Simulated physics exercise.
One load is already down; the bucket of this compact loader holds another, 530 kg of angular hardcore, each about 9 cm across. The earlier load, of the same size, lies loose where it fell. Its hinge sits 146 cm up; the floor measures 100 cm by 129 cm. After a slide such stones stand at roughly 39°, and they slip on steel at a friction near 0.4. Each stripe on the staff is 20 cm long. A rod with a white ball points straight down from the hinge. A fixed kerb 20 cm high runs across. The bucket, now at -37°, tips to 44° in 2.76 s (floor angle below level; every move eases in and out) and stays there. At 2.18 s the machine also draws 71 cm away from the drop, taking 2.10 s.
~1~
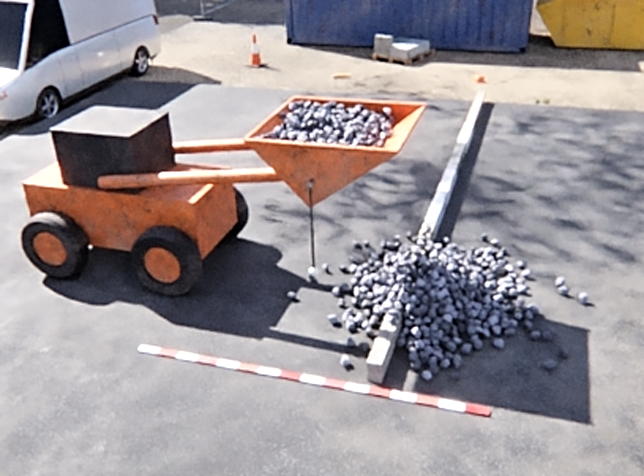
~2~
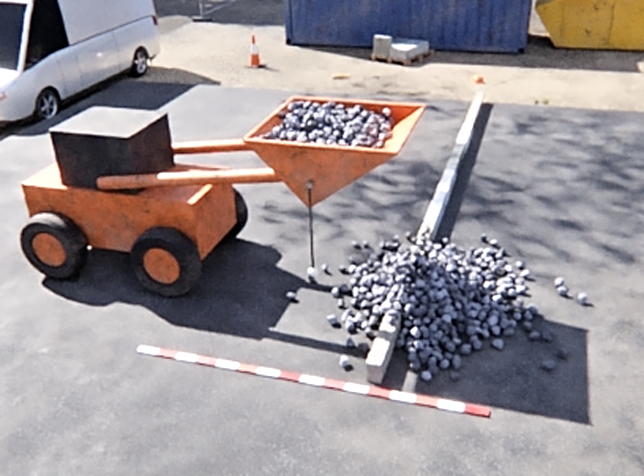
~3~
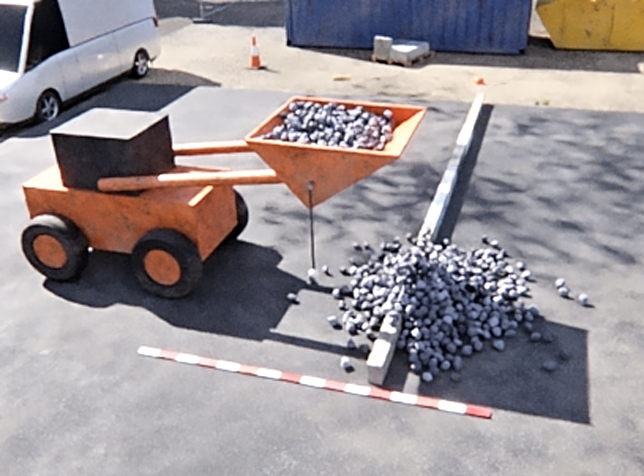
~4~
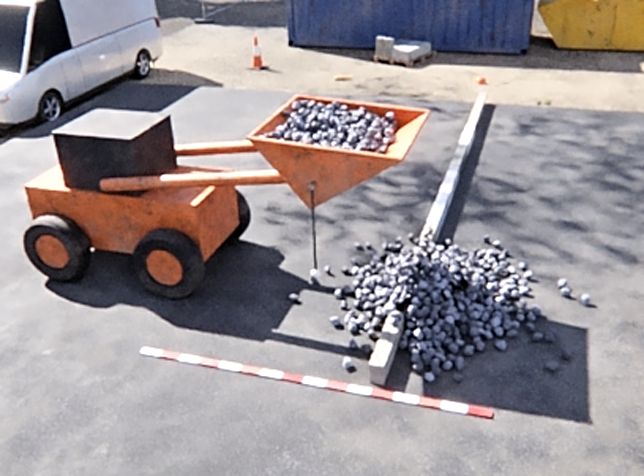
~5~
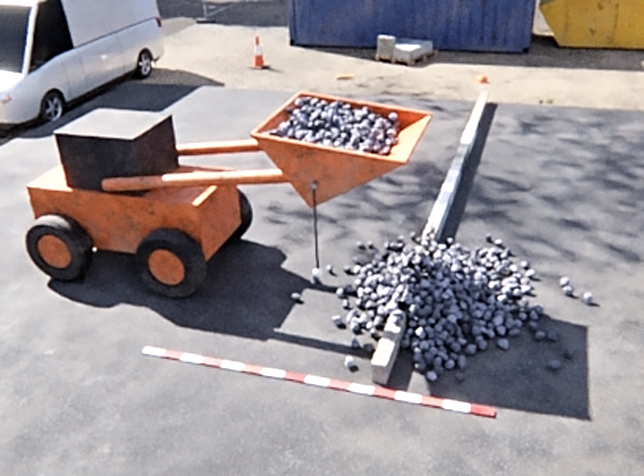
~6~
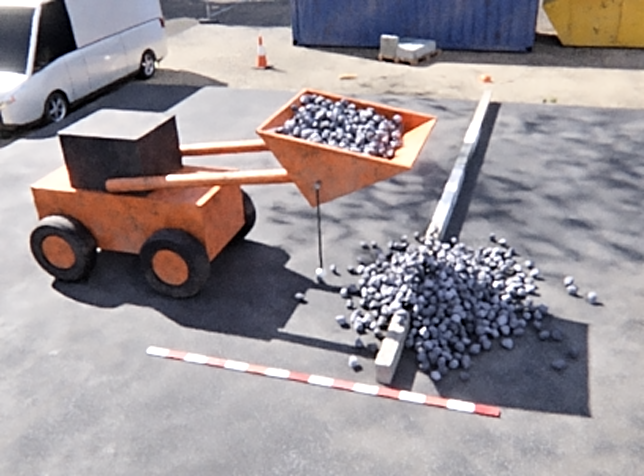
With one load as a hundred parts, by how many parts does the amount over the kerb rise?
About 45 per cent.
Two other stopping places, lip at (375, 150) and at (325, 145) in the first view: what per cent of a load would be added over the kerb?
Near 20 per cent from the first place, 0 from the second.
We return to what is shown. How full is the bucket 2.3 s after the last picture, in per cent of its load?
About 5 per cent.
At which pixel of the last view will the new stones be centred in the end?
Around (415, 275).
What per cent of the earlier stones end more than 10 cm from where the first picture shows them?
Roughly 5 per cent of them.
Then, 1.5 s after the last picture the floor is at 31°; in per cent of one load, 96 in the bucket, 35 on this side of the kerb, 70 over the kerb; the foremost stones are at (566, 322).
Then, 2.3 s after the last picture the floor is at 44°; in per cent of one load, 4 in the bucket, 84 on this side of the kerb, 112 over the kerb; the foremost stones are at (566, 322).
Then, 4.1 s after the last picture the floor is at 44°; in per cent of one load, 0 in the bucket, 86 on this side of the kerb, 114 over the kerb; the foremost stones are at (568, 325).
Then, 7.0 s after the last picture the floor is at 44°; in per cent of one load, 0 in the bucket, 86 on this side of the kerb, 114 over the kerb; the foremost stones are at (568, 325). Net gain over the kerb, 45.
